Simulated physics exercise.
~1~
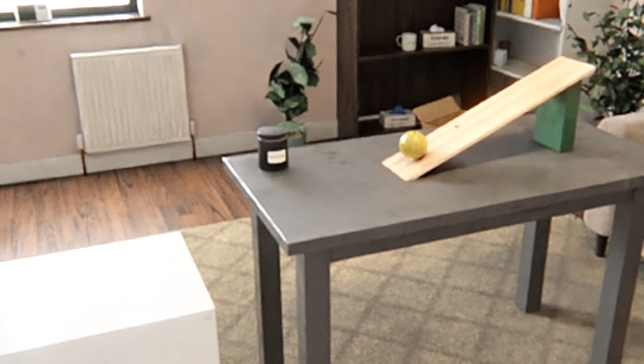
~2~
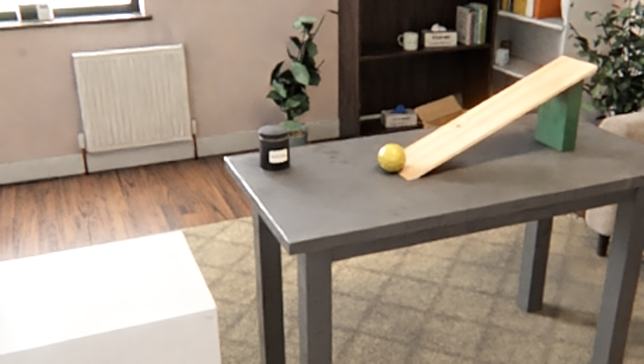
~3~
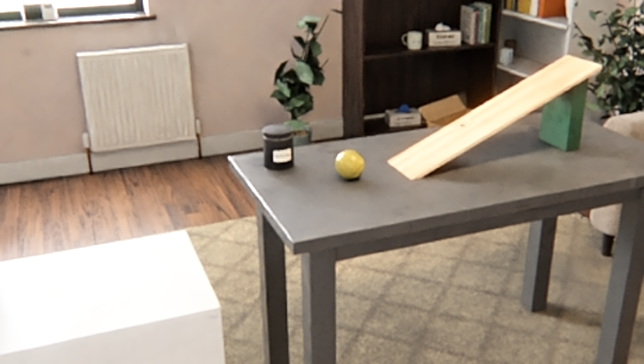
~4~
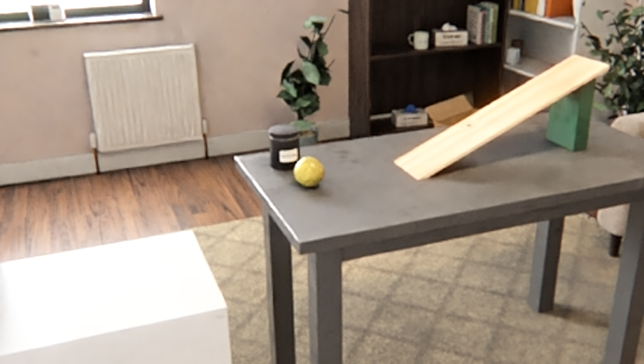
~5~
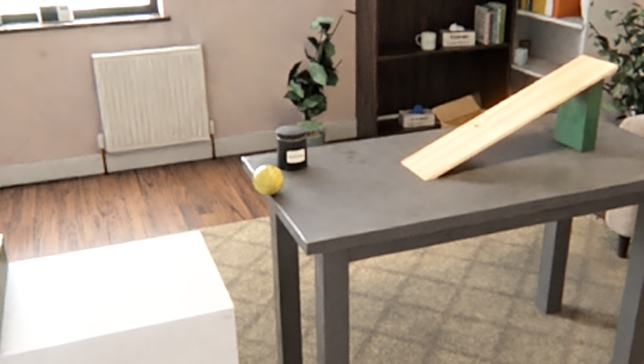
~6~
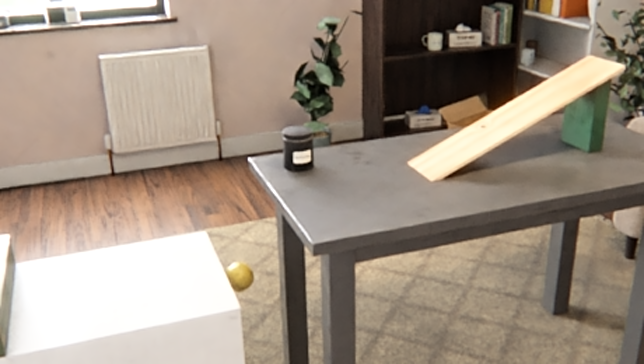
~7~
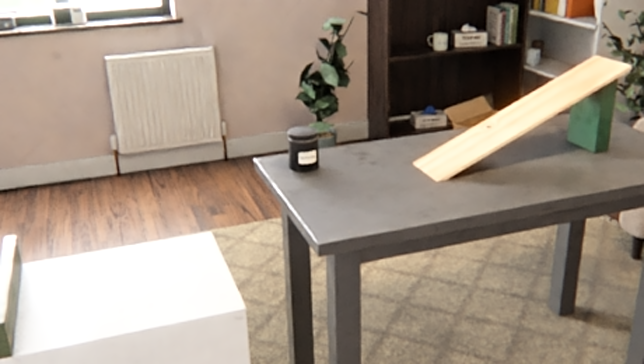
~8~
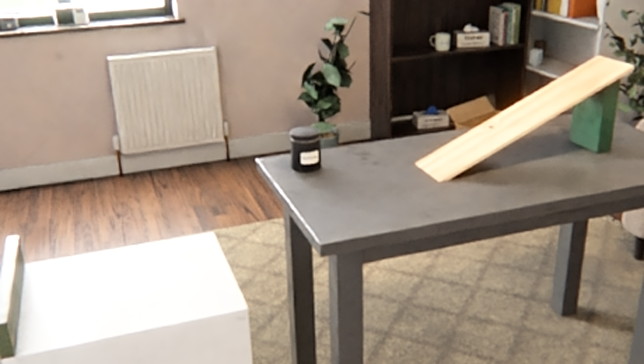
At first, a yellow apple is near the bottom of a wooden ramp propped on a green block, on a dark grey table where a black jar stands near the left end. The apple rolls off the ramp and travels left across the tabletop as the camera pans slightly left. It passes in front of the jar and reaches the table's left edge. Leaving the edge, it drops toward the gap before the lower white top. The apple then disappears from view down in the gap, while the jar remains standing in its place.
